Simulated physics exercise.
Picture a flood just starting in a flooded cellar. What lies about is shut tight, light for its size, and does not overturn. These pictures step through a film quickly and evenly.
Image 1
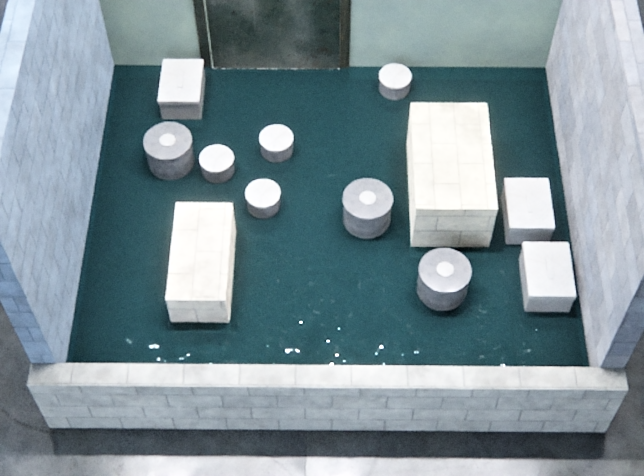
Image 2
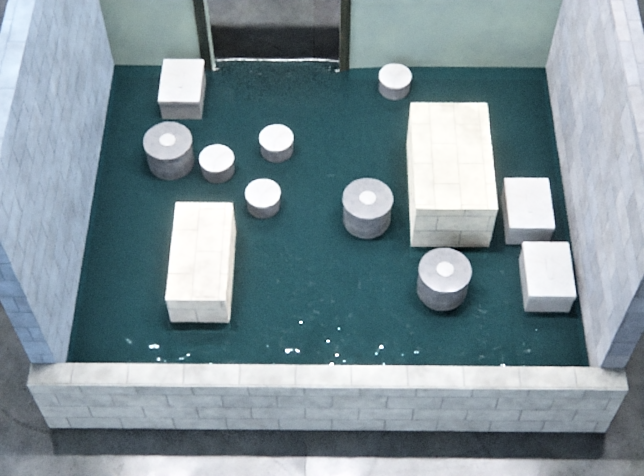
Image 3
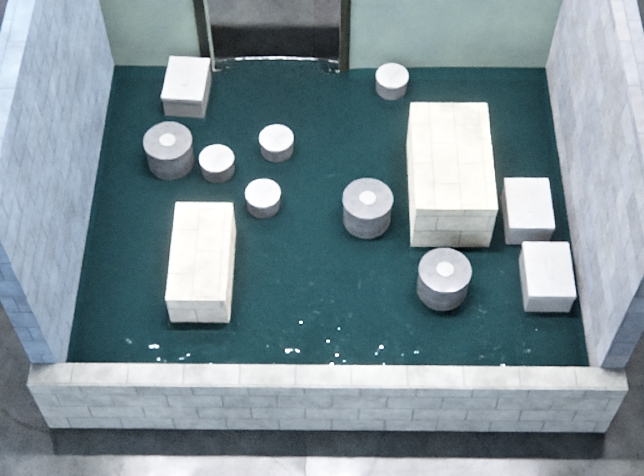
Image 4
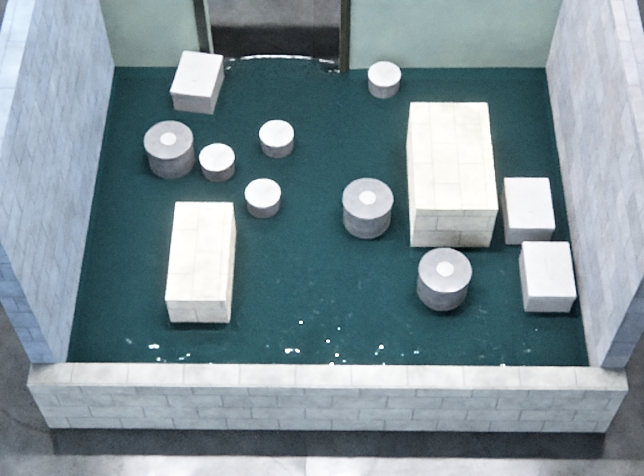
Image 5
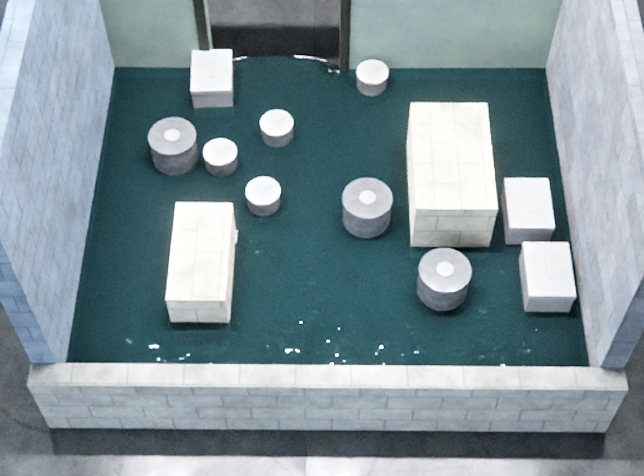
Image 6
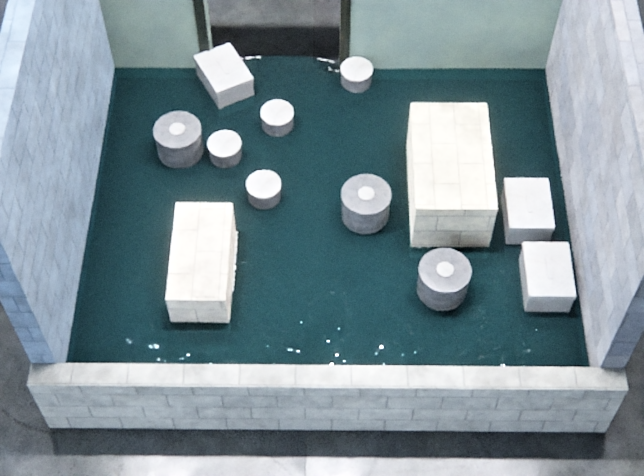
A white chest floating at the back left of a flooded cellar drifted right and turned after the doorway opened, while a small round pail drifted left toward it and nearby drums shifted slightly.
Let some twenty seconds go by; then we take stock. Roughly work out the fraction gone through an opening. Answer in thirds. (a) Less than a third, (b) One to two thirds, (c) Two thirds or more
Two thirds or more.
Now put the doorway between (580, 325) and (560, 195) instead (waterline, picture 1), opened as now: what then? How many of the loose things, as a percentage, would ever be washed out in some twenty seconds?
Something like 40 percent.
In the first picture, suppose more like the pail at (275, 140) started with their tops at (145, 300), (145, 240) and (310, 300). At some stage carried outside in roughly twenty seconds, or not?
One after the other: Still in, left behind, inside.
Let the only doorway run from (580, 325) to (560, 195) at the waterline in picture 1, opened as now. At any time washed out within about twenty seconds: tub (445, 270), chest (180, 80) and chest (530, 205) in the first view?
First lost, second trapped, third lost.
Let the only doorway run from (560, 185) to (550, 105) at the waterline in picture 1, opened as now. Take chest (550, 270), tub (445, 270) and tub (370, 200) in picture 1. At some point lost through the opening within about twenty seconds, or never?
One by one, that's lost, lost, not lost.
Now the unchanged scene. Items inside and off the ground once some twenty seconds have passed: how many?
The total is 0.
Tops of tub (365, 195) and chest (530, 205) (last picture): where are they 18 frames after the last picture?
My guess is close to (316, 94), then close to (523, 171).
A moment on, 3 of 10 are out; 7 afloat.
Next, 6 of 10 are out; 3 afloat.
Later, 7 of 10 are out; 1 afloat.
In the end, 8 of 10 are out; 0 afloat.
